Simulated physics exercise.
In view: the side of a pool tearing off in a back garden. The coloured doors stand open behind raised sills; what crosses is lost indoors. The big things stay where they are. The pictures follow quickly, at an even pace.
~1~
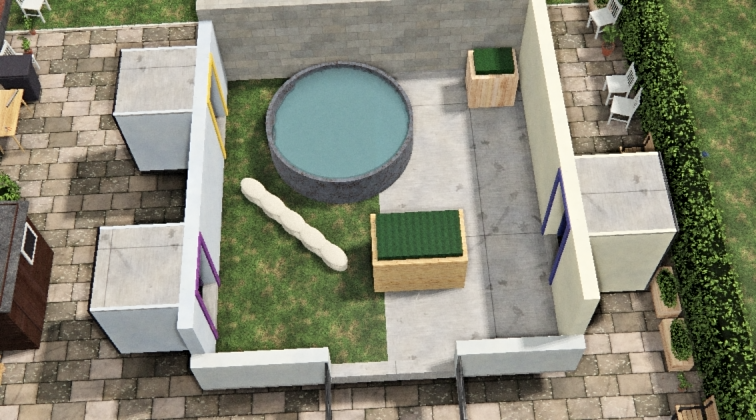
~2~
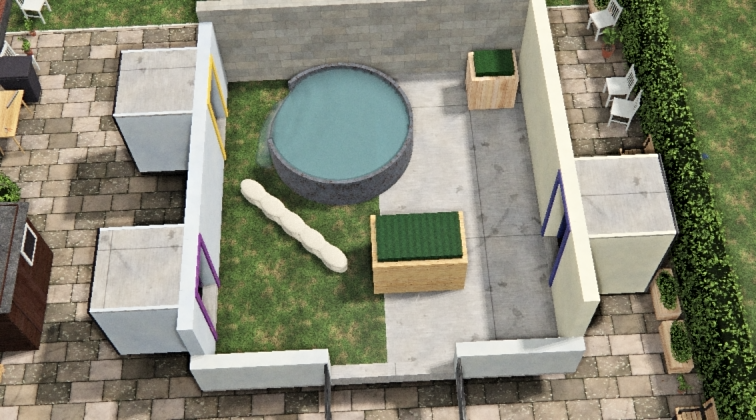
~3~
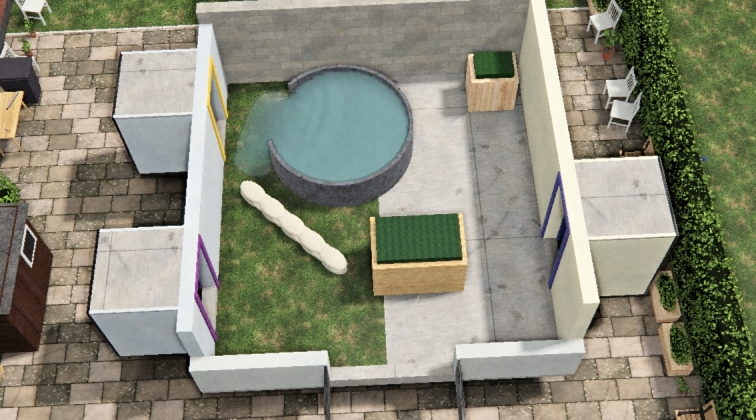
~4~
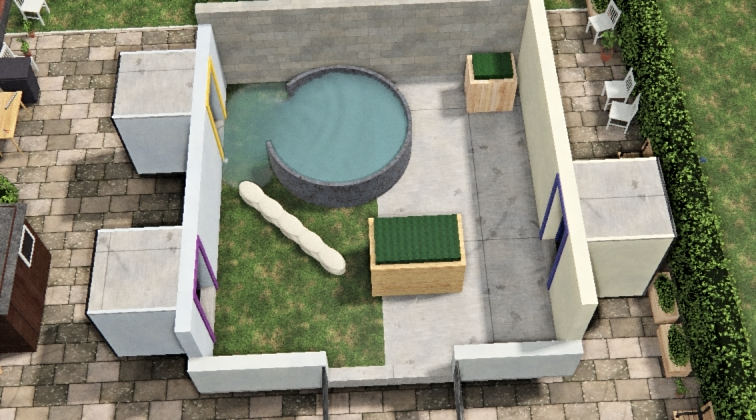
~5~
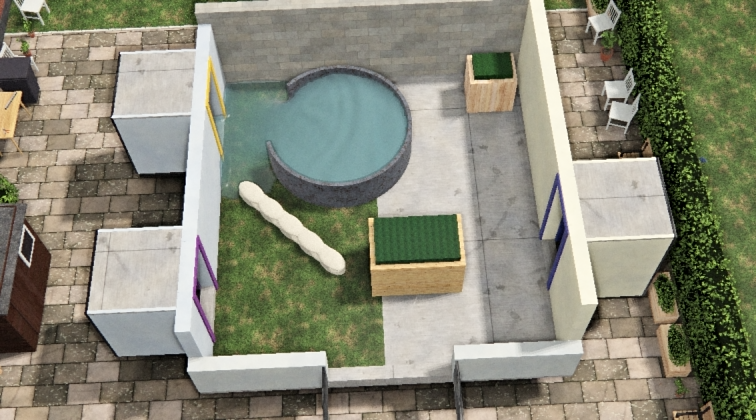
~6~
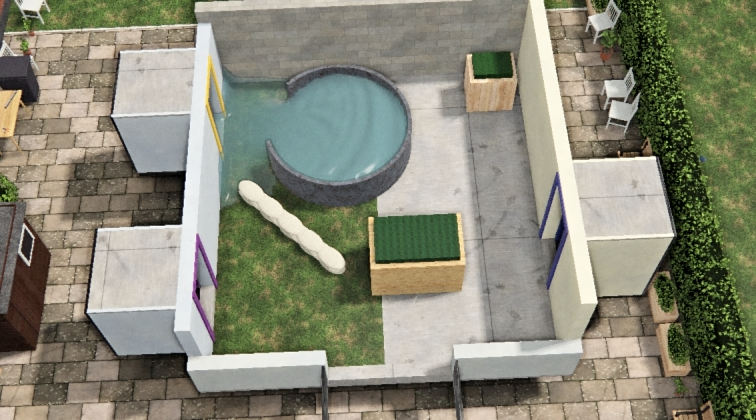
Water burst through the left side of the round grey pool in the walled garden, poured across the grass to the wall by the yellow-framed opening, and spread down toward the lumpy white barrier.
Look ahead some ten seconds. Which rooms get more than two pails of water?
One by one: The blue door stays under that; the yellow door takes more than that; the purple door stays under that.
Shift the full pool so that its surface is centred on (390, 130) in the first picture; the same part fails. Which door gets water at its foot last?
It is the blue-painted one.
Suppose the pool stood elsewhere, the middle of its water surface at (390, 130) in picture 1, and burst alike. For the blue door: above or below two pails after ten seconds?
My reading: The blue one takes less.
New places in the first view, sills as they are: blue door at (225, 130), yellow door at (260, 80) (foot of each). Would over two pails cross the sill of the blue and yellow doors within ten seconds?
My reading: Blue door is over, yellow door takes more.
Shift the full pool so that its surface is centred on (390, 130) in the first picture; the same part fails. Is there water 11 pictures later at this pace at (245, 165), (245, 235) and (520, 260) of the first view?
In that order: Under water, wet, clear.
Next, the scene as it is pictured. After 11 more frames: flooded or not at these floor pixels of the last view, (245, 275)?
There: Covered.
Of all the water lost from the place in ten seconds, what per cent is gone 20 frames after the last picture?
Near 60 in a hundred.
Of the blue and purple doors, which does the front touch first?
That is the purple-painted one.
A moment on, water covers 15 % of the floor; the blue door not reached, the yellow door far over two buckets in, the purple door not reached.
Next, water covers 20 % of the floor; the blue door not reached, the yellow door far over two buckets in, the purple door not reached.
Then, water covers 40 % of the floor; the blue door not reached, the yellow door far over two buckets in, the purple door wet at the sill, nothing in.
Later, water covers 70 % of the floor; the blue door not reached, the yellow door far over two buckets in, the purple door wet at the sill, nothing in.
In the end, water covers 95 % of the floor; the blue door wet at the sill, nothing in, the yellow door far over two buckets in, the purple door wet at the sill, nothing in.
